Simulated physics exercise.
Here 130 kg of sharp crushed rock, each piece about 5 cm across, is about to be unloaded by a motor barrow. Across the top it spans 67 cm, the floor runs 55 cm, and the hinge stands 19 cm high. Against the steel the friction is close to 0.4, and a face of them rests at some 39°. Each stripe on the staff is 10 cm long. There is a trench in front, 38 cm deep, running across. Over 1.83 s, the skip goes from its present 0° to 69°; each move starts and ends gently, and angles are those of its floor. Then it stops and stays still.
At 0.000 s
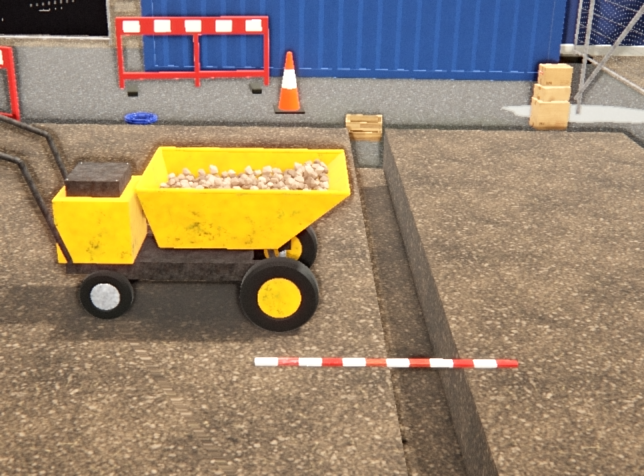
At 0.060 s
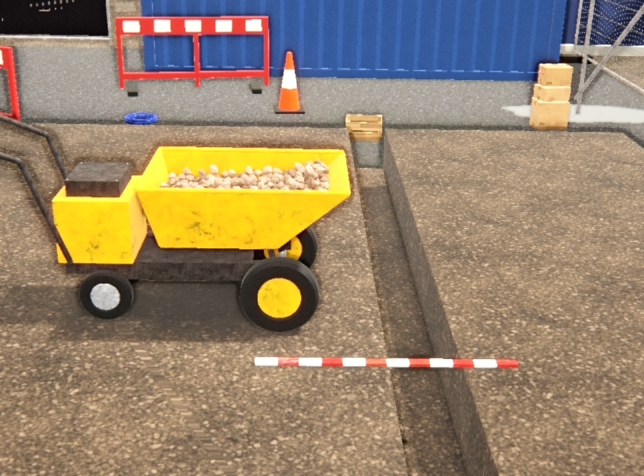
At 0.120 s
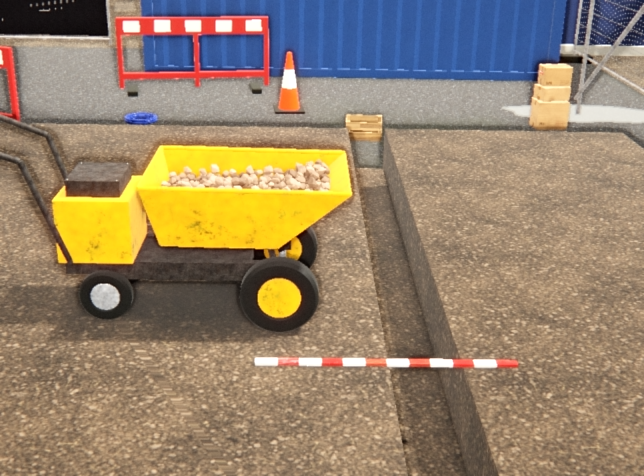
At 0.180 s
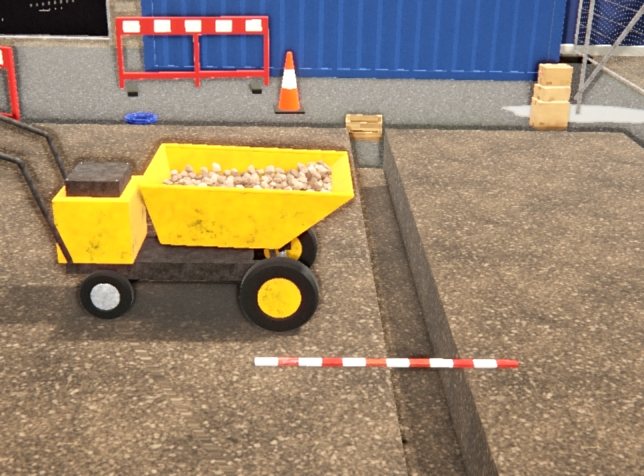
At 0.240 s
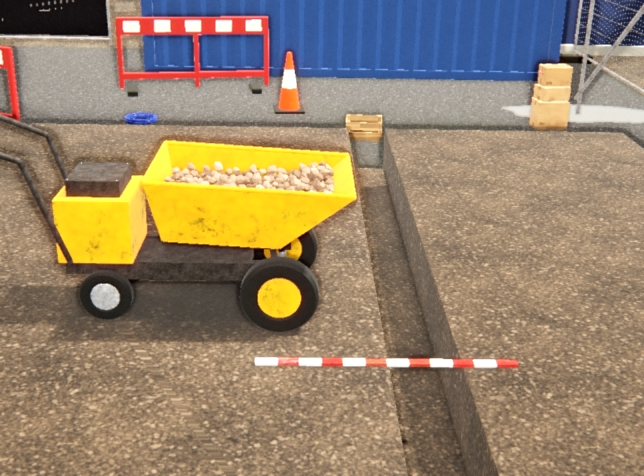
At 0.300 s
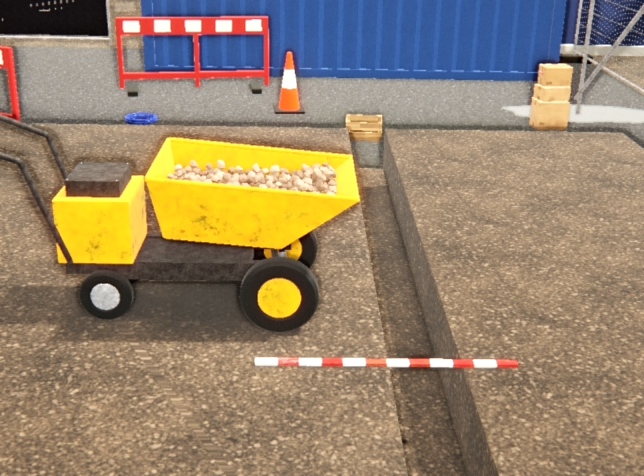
A yellow motor barrow with a dark frame stands on the left of a brown, gritty building site, seen side-on from slightly above. Its skip holds pale broken stones beside a narrow trench with a red-and-white staff across it, while a red barrier, an orange cone and a blue corrugated wall stand behind. The skip, level at first, slowly tilts slightly down to the right, its rear rising, while everything else and the view stay still.
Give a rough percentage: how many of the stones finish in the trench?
93 %.
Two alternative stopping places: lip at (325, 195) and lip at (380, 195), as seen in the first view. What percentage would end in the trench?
The first gives about 100 percent and the second about 25 percent.
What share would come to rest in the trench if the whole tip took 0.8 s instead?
Expected share: Around 85%.
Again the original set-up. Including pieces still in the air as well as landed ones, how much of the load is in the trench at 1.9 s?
Approx. 40 % of the load.
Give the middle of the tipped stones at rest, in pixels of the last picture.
(415, 348).
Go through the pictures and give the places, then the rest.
The first picture shows lip at (349, 194), floor tilted 0°, highest stones at (310, 170).
The second picture shows lip at (349, 194), floor tilted 0°, highest stones at (310, 171); the stones move at 0.1 m/s on average.
The third picture shows lip at (351, 195), floor tilted 1°, highest stones at (311, 171); the stones move at 0.1 m/s on average.
The fourth picture shows lip at (353, 196), floor tilted 2°, highest stones at (313, 171); the stones move at 0.2 m/s on average.
The fifth picture shows lip at (355, 198), floor tilted 3°, highest stones at (315, 172); the stones move at 0.2 m/s on average.
In the sixth picture, the skip is at 5°, its lip at (359, 200); the top of the load is at (280, 177); the stones move at 0.3 m/s on average.
After 1.4 s the floor is at 58°; 100 % in the skip; the foremost stones are at (400, 270).
After 1.9 s the floor is at 69°; 58 % in the skip, 40 % in the trench, 1 % past the trench; the foremost stones are at (453, 297).
After 2.3 s the floor is at 69°; 20 % in the skip, 73 % in the trench, 7 % past the trench; the foremost stones are at (501, 304).
After 4.2 s the floor is at 69°; 0 % in the skip, 93 % in the trench, 7 % past the trench; the foremost stones are at (515, 313).
